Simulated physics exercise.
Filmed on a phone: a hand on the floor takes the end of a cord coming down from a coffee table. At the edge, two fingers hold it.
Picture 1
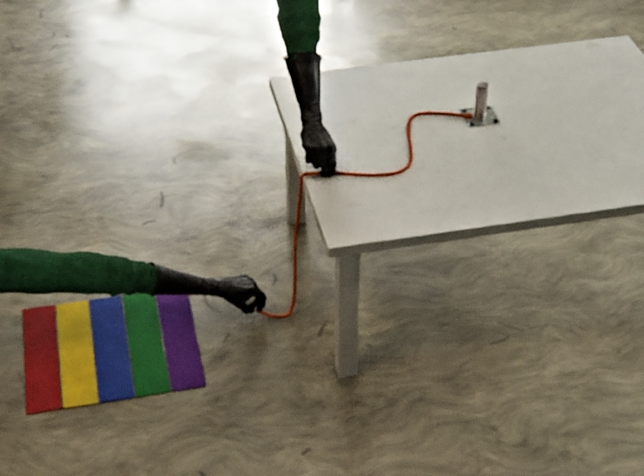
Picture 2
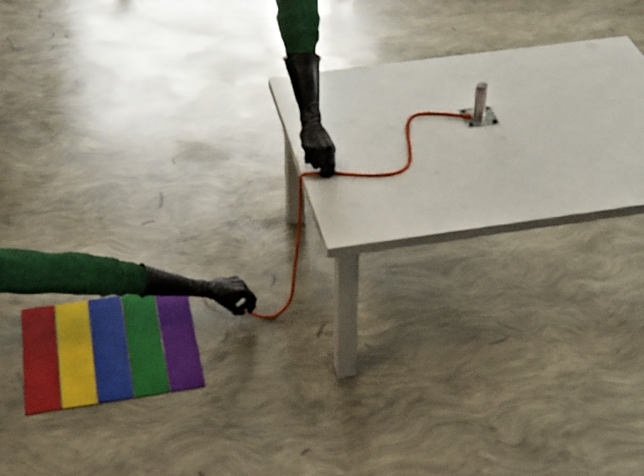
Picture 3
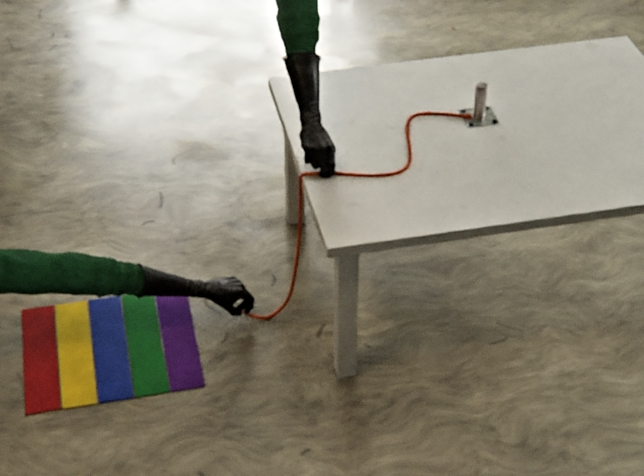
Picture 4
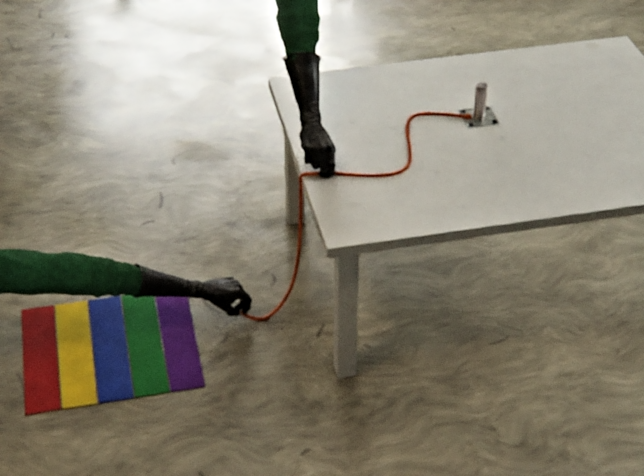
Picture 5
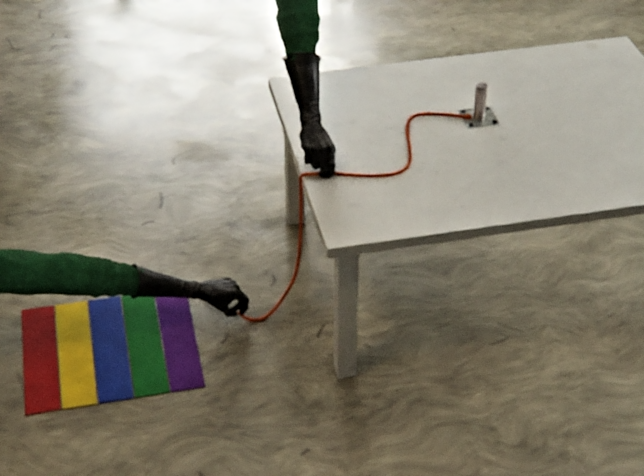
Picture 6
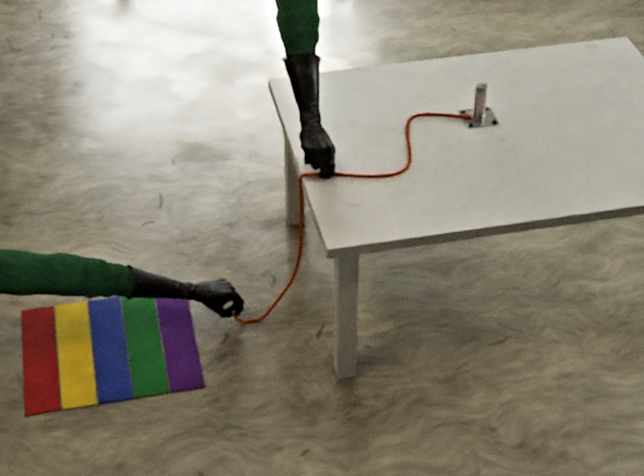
Two dark-gloved hands in green sleeves hold a red-orange cord at a white coffee table, seen from above on a mottled grey-brown floor. The cord winds from a small upright post on the tabletop to the upper hand at the edge, then hangs to the lower hand, beside red, yellow, blue, green and purple stripes. The lower hand draws the cord's end slightly left, while the upper hand and camera stay still.
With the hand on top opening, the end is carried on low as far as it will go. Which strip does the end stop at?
The yellow one.
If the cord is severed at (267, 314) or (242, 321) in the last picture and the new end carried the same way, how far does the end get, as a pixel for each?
First try: Near (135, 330). Second try: Near (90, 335).
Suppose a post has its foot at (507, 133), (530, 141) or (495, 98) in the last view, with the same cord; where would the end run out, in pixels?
About (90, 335), (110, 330) and (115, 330).
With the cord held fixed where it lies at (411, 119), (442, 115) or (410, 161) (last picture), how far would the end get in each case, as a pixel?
It would sit near (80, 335) the first time, (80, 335) the second and (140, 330) the third.
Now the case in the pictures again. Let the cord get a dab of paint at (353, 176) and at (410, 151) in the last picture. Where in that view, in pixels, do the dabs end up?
(285, 176) and (363, 148).
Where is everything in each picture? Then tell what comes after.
The first frame shows end (256, 309); purple (186, 369); green (151, 375); blue (115, 380); yellow (79, 386); red (43, 391).
The second frame shows end (246, 311); cord through (434, 114) (409, 145) (378, 175) (301, 179) (298, 241) (291, 298).
The third frame shows end (244, 311).
The fourth frame shows end (241, 312); cord through (434, 114) (409, 145) (378, 176) (301, 179) (300, 241) (285, 298).
The fifth frame shows end (238, 312).
The sixth frame shows end (234, 314); cord through (434, 114) (409, 146) (378, 176) (301, 179) (300, 241) (279, 298).
Soon after, end near (146, 327); over green.
Then, end near (100, 333); over blue.
At full stretch, end near (71, 338); over yellow. It gets as far as the yellow strip.
